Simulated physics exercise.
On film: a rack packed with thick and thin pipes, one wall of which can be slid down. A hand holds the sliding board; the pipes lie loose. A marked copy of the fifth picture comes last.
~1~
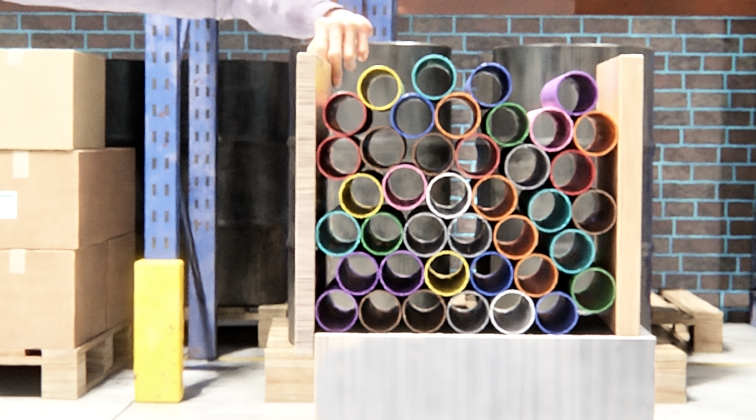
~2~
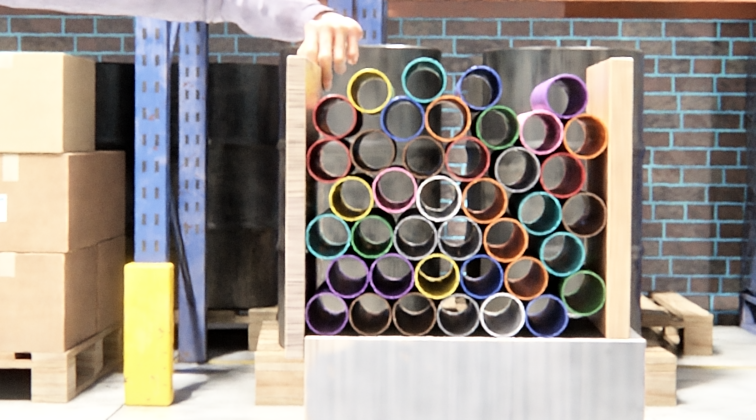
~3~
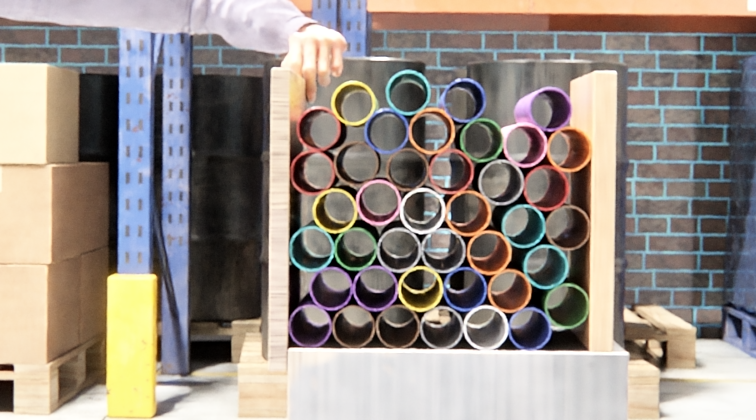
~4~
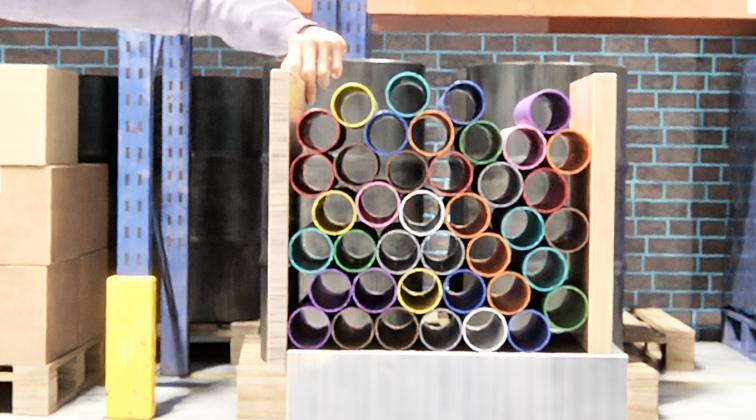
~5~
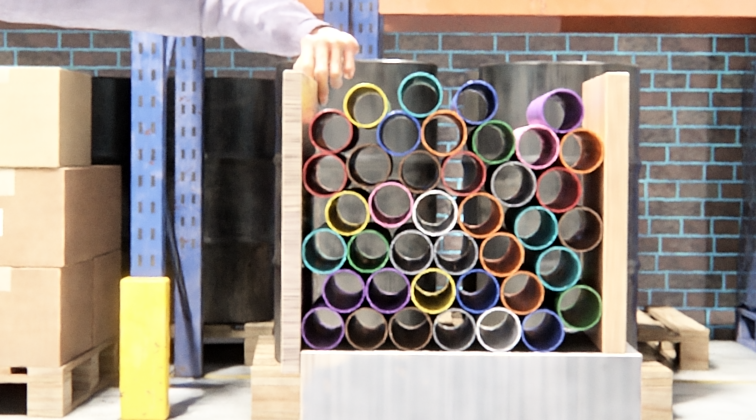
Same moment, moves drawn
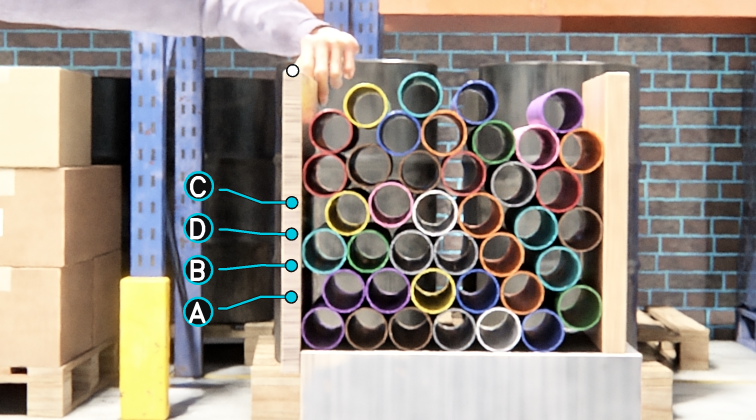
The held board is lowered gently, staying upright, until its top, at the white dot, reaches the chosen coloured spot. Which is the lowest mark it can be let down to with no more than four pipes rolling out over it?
At most to B.
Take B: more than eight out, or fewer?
Fewer than eight.
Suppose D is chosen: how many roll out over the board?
At D the number is three.
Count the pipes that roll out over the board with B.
With B, three.
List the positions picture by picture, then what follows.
In the first frame, an orange pipe (536, 276); a grey pipe (426, 235); a yellow pipe (361, 196).
In the second frame, a yellow pipe (352, 199); a red pipe (328, 161).
In the third frame, an orange pipe (569, 149); a green pipe (482, 140).
In the fourth frame, side board (289, 216); a purple pipe (309, 328).
In the fifth frame, a blue pipe (543, 331); an orange pipe (522, 293); a grey pipe (412, 253).
On the copy, A at (291, 297); B at (291, 266); C at (292, 203); D at (292, 234); the white dot at (293, 70).
On B. First, top of the board (302, 155).
Then, top of the board (302, 250).
Finally, top of the board (302, 265), three out over the board.
By contrast, A more than four out over the board; C one out over the board; D three out over the board.
